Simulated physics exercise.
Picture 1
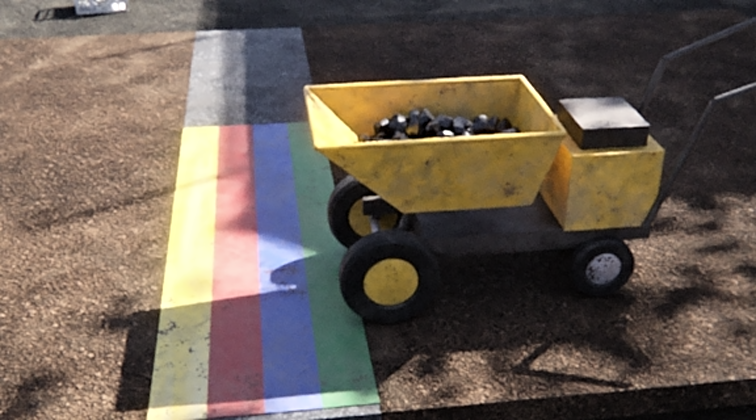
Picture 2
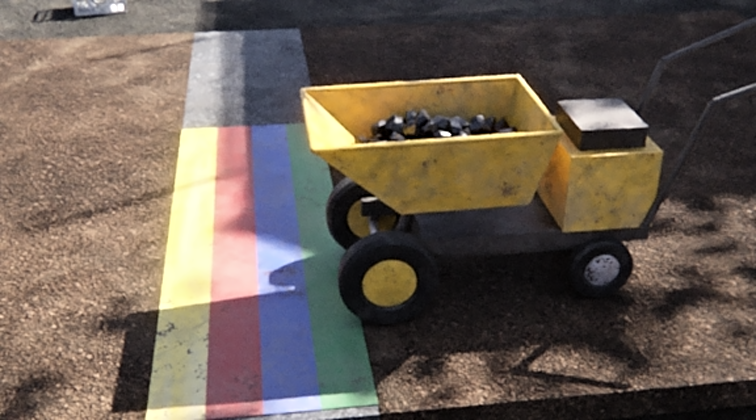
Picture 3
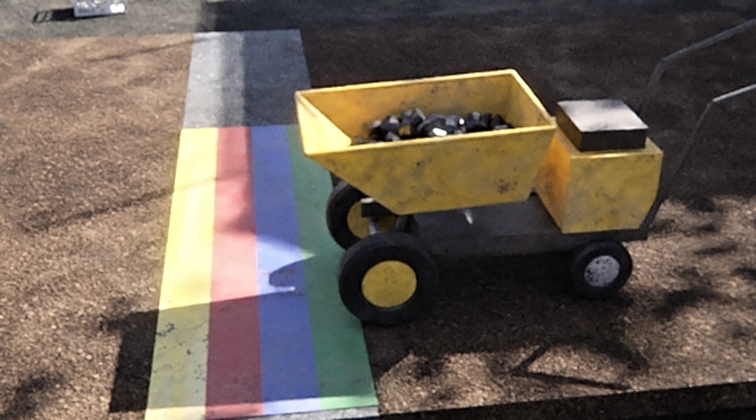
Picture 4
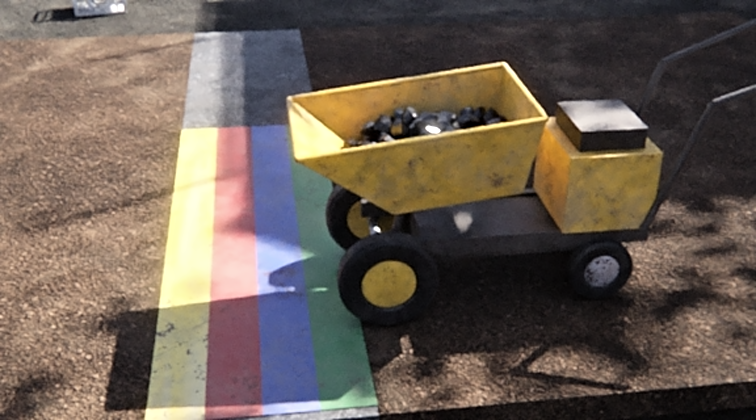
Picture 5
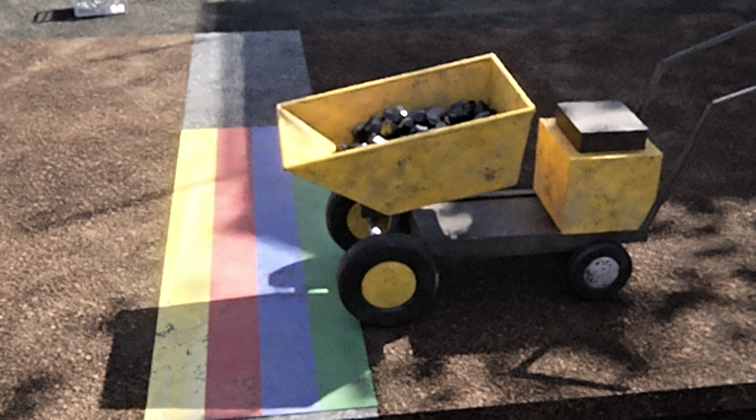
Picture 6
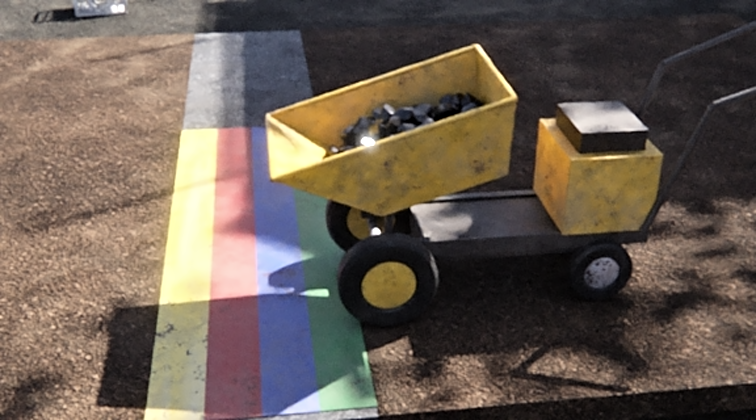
On rough brown ground beside yellow, red, blue and green painted strips, a small yellow dumper loaded with black lumps stood still, then its skip gradually tilted down toward the left, the back end rising.
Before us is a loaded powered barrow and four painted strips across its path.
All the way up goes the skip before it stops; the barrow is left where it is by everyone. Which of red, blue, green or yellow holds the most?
Yellow.
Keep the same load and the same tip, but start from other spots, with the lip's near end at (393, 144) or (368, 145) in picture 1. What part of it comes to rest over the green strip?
About 0 % and about 0 %.
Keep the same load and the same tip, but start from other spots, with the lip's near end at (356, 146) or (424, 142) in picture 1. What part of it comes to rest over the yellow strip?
Close to 30 in a hundred, and close to 10 in a hundred.
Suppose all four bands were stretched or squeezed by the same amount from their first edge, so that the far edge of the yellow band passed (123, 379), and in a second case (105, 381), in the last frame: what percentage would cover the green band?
In order, 0 % and 0 %.
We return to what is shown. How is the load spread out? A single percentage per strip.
In per cent, approximately: Green 0, blue 0, red 10, yellow 35.
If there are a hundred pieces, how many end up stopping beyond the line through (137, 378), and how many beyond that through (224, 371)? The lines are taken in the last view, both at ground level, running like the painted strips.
I'd put it near 30 in a hundred, then near 70 in a hundred.
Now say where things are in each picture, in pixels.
Lip of the skip (317, 148), level; top of the load (444, 140), lumps of coal; green strip (343, 354); blue strip (290, 358); red strip (236, 363); yellow strip (181, 367), in the first picture.
Lip of the skip (314, 151), level; top of the load (441, 141), in the second picture.
Lip of the skip (307, 155), tipped barely; top of the load (436, 140), in the third picture.
Lip of the skip (298, 160), tipped a little; top of the load (450, 137), in the fourth picture.
Lip of the skip (286, 169), tipped a little; top of the load (441, 133), in the fifth picture.
Lip of the skip (273, 179), tipped clearly; top of the load (442, 127); green strip (340, 357); blue strip (287, 361); red strip (233, 365); yellow strip (179, 370), in the sixth picture.
Just after the last frame, skip tipped steeply; every one in the skip.
A moment on, skip tipped right over; the larger part in the skip; about a tenth over the red strip; about a tenth over the yellow strip; just a few off the paint.
Further on, skip tipped right over; roughly a quarter in the skip; about a tenth over the red strip; roughly a third over the yellow strip; roughly a third off the paint.
When it is over, skip tipped right over; roughly a quarter in the skip; not one over the green strip; not one over the blue strip; about a tenth over the red strip; roughly a third over the yellow strip; roughly a third off the paint.
